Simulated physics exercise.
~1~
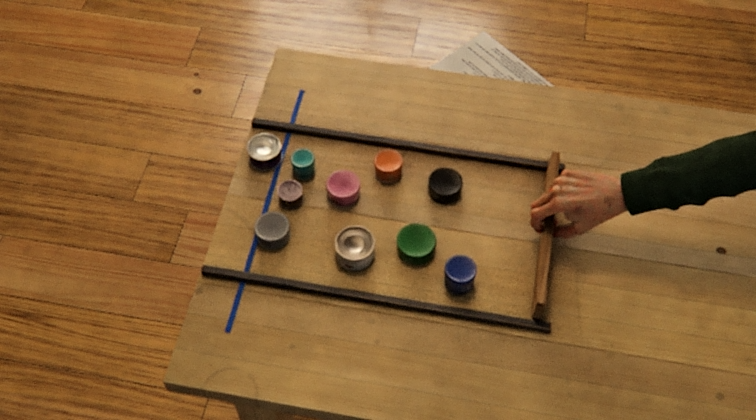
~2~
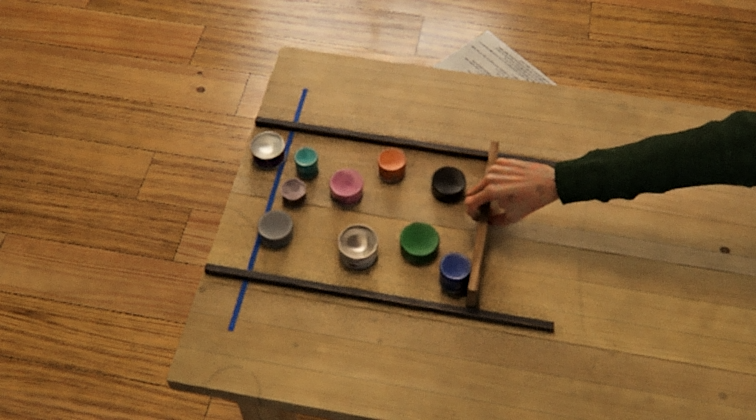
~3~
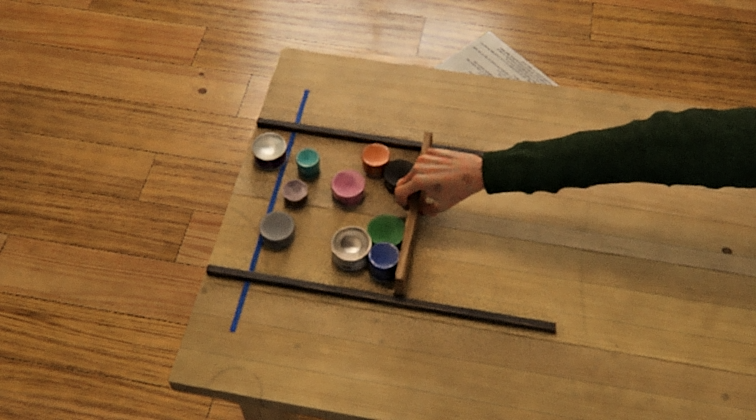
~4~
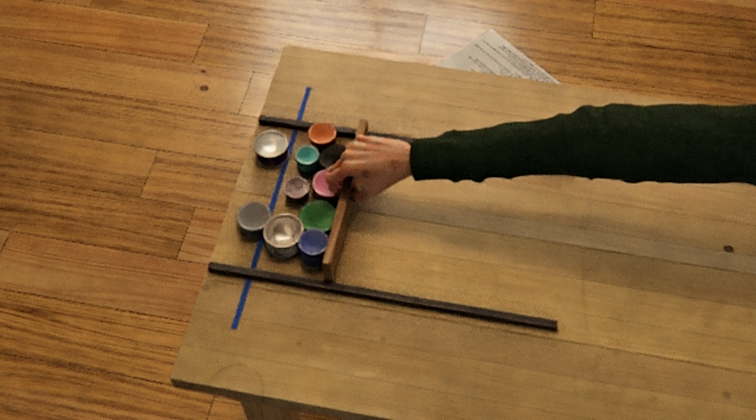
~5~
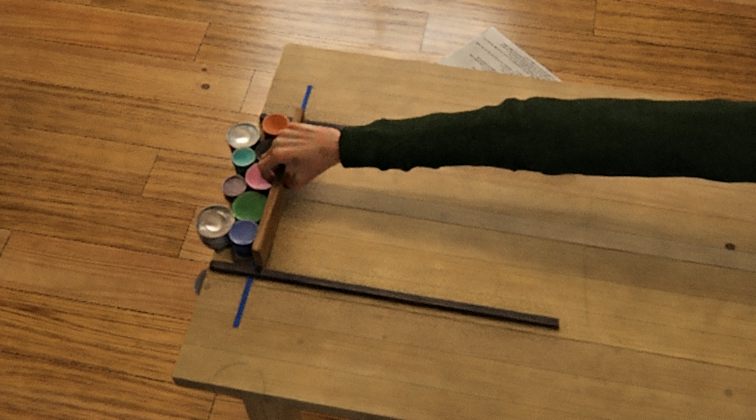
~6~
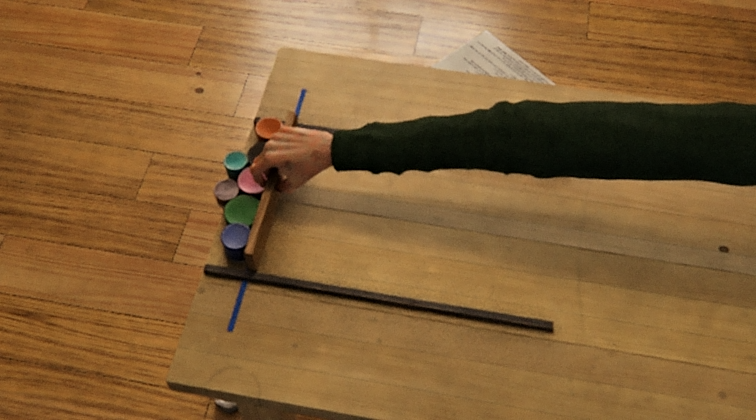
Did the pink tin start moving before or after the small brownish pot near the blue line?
The pink tin started moving before it. The small brownish pot was still in its place while the pink one was already being pushed left, and it only got swept along afterward.
